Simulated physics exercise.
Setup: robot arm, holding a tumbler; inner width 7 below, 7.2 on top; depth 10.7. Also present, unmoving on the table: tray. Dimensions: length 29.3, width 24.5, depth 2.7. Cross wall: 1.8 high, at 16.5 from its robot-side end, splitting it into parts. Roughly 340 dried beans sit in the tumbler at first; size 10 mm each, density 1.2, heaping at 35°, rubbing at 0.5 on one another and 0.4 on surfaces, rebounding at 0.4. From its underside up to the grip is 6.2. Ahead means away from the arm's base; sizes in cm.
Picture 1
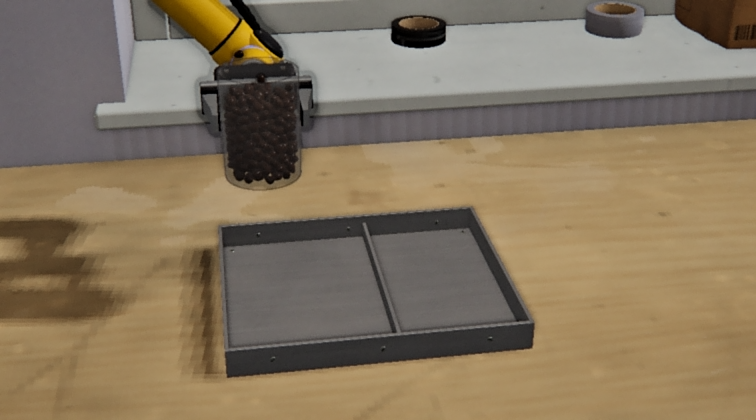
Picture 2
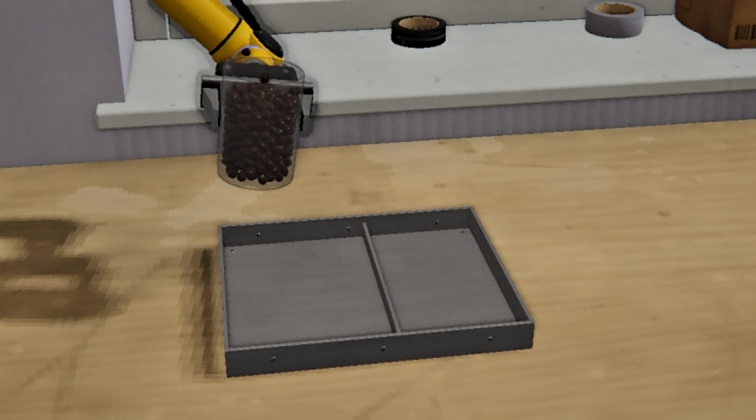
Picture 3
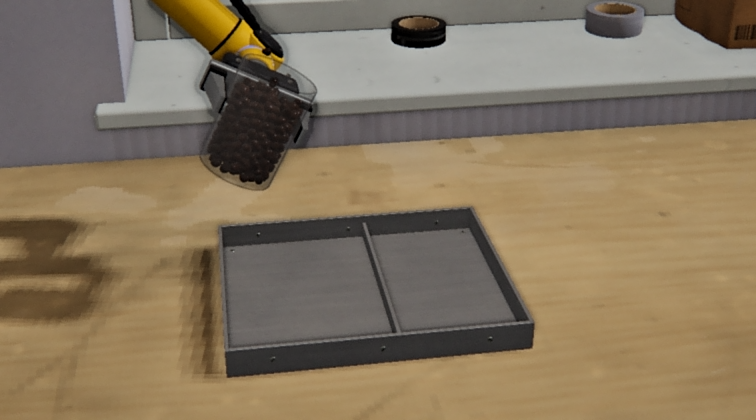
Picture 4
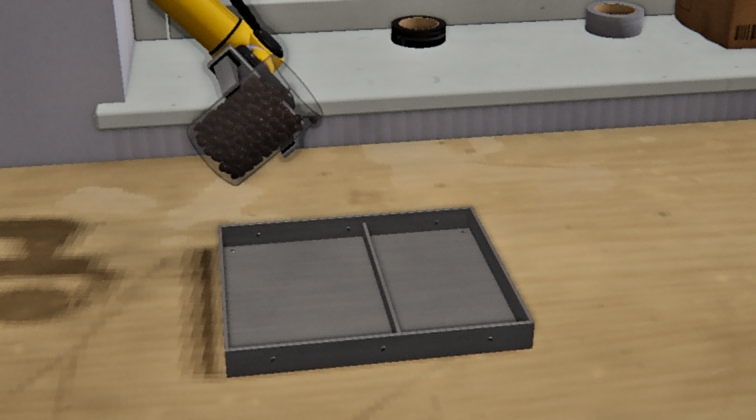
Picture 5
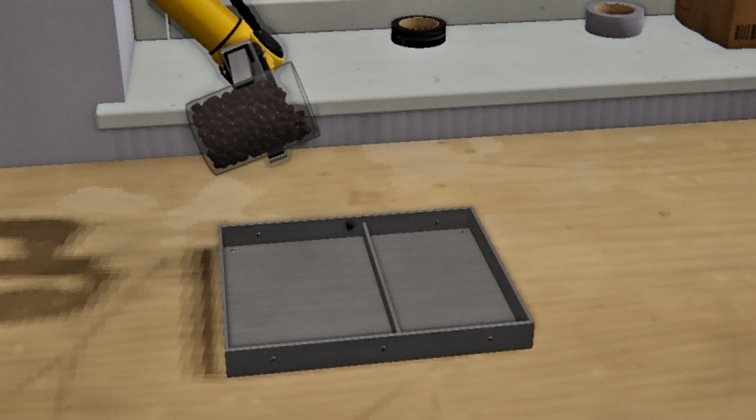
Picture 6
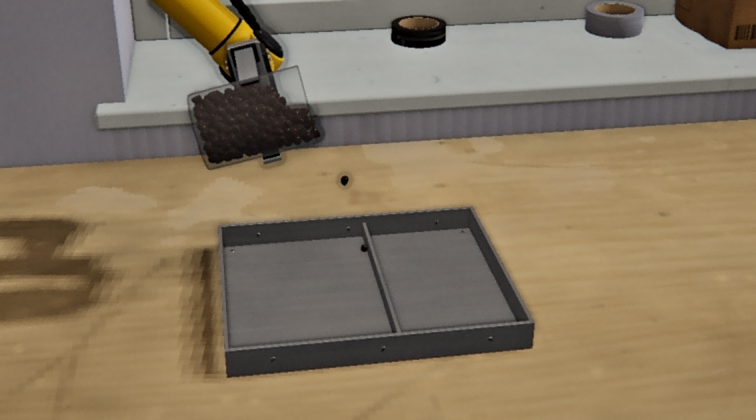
In this clip, a yellow robot arm tilts a clear tumbler of dark beans steadily rightward above a divided gray tray until it lies nearly sideways; one bean drops into the tray's left part and another falls through the air.
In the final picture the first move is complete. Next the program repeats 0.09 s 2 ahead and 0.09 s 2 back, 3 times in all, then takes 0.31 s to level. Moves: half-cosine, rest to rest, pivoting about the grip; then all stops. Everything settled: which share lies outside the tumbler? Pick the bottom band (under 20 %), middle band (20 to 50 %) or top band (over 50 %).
Middle band.
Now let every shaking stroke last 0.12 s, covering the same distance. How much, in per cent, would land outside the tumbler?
15 %.
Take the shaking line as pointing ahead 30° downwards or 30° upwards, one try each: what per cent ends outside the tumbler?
Result: Approx. 10 % and 35 %, one try each.
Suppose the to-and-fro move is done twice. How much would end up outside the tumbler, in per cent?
That change gives some 20 percent.
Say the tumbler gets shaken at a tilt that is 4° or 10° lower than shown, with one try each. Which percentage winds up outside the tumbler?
About 20 per cent for the first try and 15 per cent for the second.
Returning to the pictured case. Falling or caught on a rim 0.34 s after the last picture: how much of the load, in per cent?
That comes to about 7 per cent, more or less.
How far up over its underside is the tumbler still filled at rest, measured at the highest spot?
Roughly 8.5 centimetres.
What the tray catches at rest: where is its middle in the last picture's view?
At about (367, 289).
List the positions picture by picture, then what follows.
In the first frame, tumbler middle at (261, 125), level; upper third of the load around (260, 105), from x 230 to 295, top at y 55; 344 in the tumbler.
In the second frame, tumbler middle at (260, 125), tilted 7° forward; upper third of the load around (258, 107), from x 225 to 295, top at y 50.
In the third frame, tumbler middle at (257, 124), tilted 27° forward; upper third of the load around (257, 106), from x 210 to 295, top at y 50.
In the fourth frame, tumbler middle at (254, 122), tilted 51° forward; upper third of the load around (256, 106), from x 200 to 315, top at y 80; 343 in the tumbler, 1 in flight or on a rim.
In the fifth frame, tumbler middle at (252, 120), tilted 71° forward; upper third of the load around (249, 105), from x 195 to 350, top at y 85; 343 in the tumbler, 1 in the robot-side part.
In the sixth frame, tumbler middle at (252, 119), tilted 78° forward; upper third of the load around (240, 106), from x 200 to 365, top at y 85; 342 in the tumbler, 1 in the robot-side part, 1 in flight or on a rim.
Then, 0.34 s after the last picture, tilted 78° forward, highest piece 23 above the table; 301 in the tumbler, 16 in the robot-side part, 3 in the far-side part, 24 in flight or on a rim.
Then, 0.68 s after the last picture, tilted 45° forward, highest piece 23 above the table; 247 in the tumbler, 51 in the robot-side part, 32 in the far-side part, 14 in flight or on a rim.
Then, 1.05 s after the last picture, level, highest piece 24 above the table; 247 in the tumbler, 61 in the robot-side part, 36 in the far-side part.
Then, 2.10 s after the last picture, level, highest piece 24 above the table; 247 in the tumbler, 61 in the robot-side part, 36 in the far-side part.
Final count, 247 in the tumbler, 61 in the robot-side part, 36 in the far-side part. That is 28 % outside the tumbler.
